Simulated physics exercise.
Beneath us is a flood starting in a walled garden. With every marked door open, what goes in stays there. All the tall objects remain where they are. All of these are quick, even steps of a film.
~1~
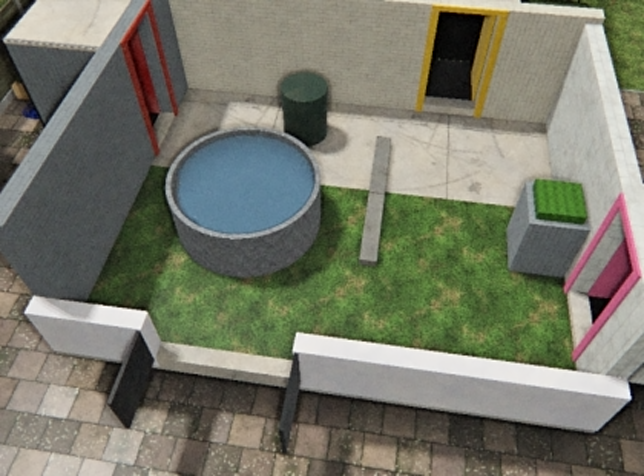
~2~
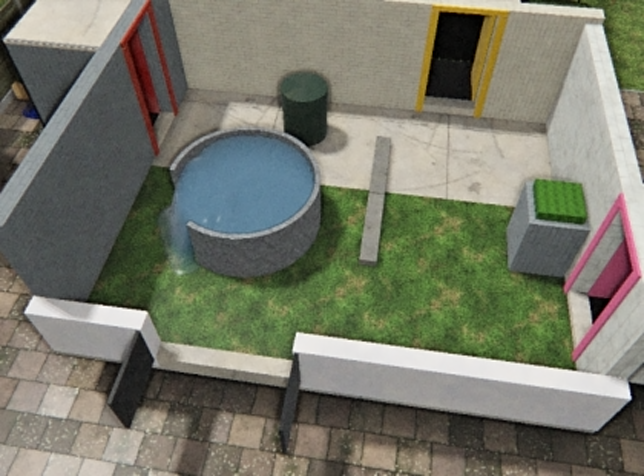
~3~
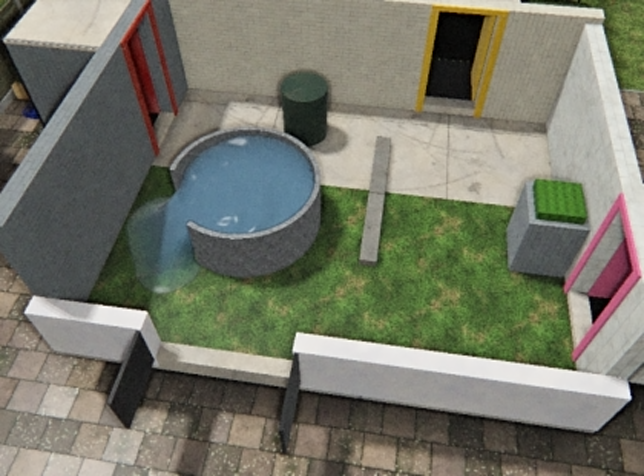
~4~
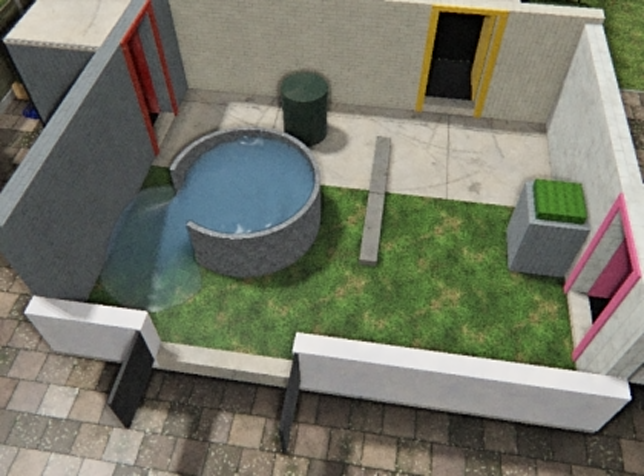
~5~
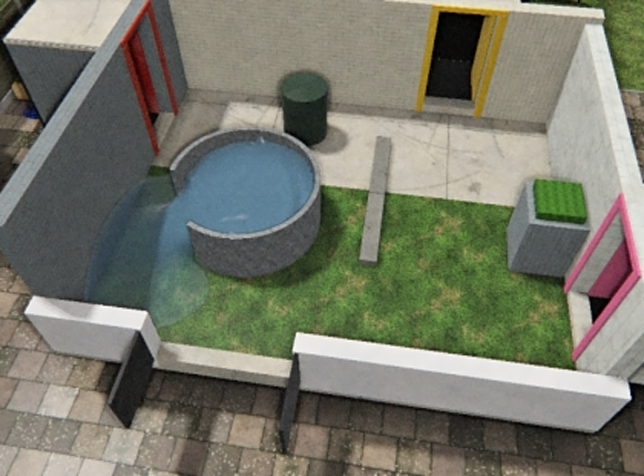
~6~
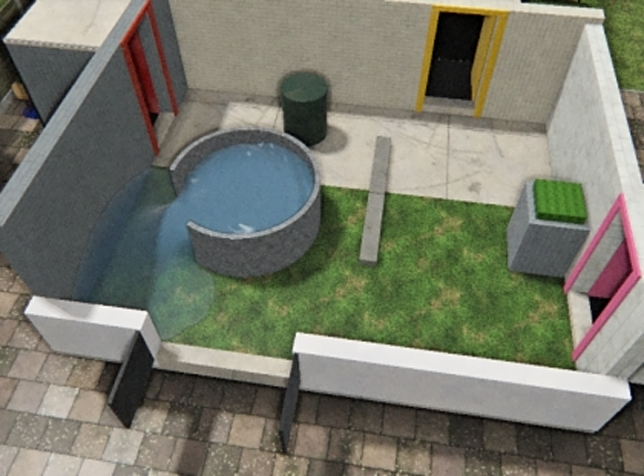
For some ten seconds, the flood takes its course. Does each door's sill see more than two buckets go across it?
The yellow door will allow in no excess; the pink door will allow in no excess; the red door will allow in no excess.
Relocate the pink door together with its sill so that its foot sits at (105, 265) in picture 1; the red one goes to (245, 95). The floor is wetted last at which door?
That's the yellow one.
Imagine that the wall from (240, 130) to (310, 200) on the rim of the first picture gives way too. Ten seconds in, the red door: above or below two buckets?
Red door exceeds the limit.
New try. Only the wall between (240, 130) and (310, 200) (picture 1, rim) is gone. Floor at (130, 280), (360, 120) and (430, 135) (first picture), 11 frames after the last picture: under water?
So that's left bare for the first, waterlogged for the second and waterlogged for the third.
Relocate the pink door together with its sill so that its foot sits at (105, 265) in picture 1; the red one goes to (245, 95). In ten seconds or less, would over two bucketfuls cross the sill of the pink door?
Well, in that case the pink door tops the limit.
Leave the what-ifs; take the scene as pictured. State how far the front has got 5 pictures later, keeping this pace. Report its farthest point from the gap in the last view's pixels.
The front's farthest point is close to (176, 115).
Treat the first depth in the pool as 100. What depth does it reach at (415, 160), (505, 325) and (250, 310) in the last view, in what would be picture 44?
In order: About 2, 6 and 8 in a hundred.
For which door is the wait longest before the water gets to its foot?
It has to be the pink one.
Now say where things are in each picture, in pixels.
The round pool at (244, 182) is whole and still, in the first frame.
The front is at a hidden place, out from the gap at (181, 226), in the second frame.
Water pours out at (182, 227) and has run to (156, 287), in the third frame.
Water pours out at (182, 228) and has run to (128, 303), in the fourth frame.
Water pours out at (182, 228) and has run to a hidden place, in the fifth frame.
Water pours out at (182, 228) and has run to a hidden place, in the sixth frame.
A moment on, water covers 20 % of the floor; the yellow door not reached, the pink door not reached, the red door wet at the sill, nothing in.
Next, water covers 35 % of the floor; the yellow door not reached, the pink door not reached, the red door wet at the sill, nothing in.
Then, water covers 55 % of the floor; the yellow door not reached, the pink door not reached, the red door wet at the sill, nothing in.
Later, water covers 90 % of the floor; the yellow door wet at the sill, nothing in, the pink door wet at the sill, nothing in, the red door wet at the sill, nothing in.
In the end, water covers 95 % of the floor; the yellow door wet at the sill, nothing in, the pink door wet at the sill, nothing in, the red door under two buckets in.
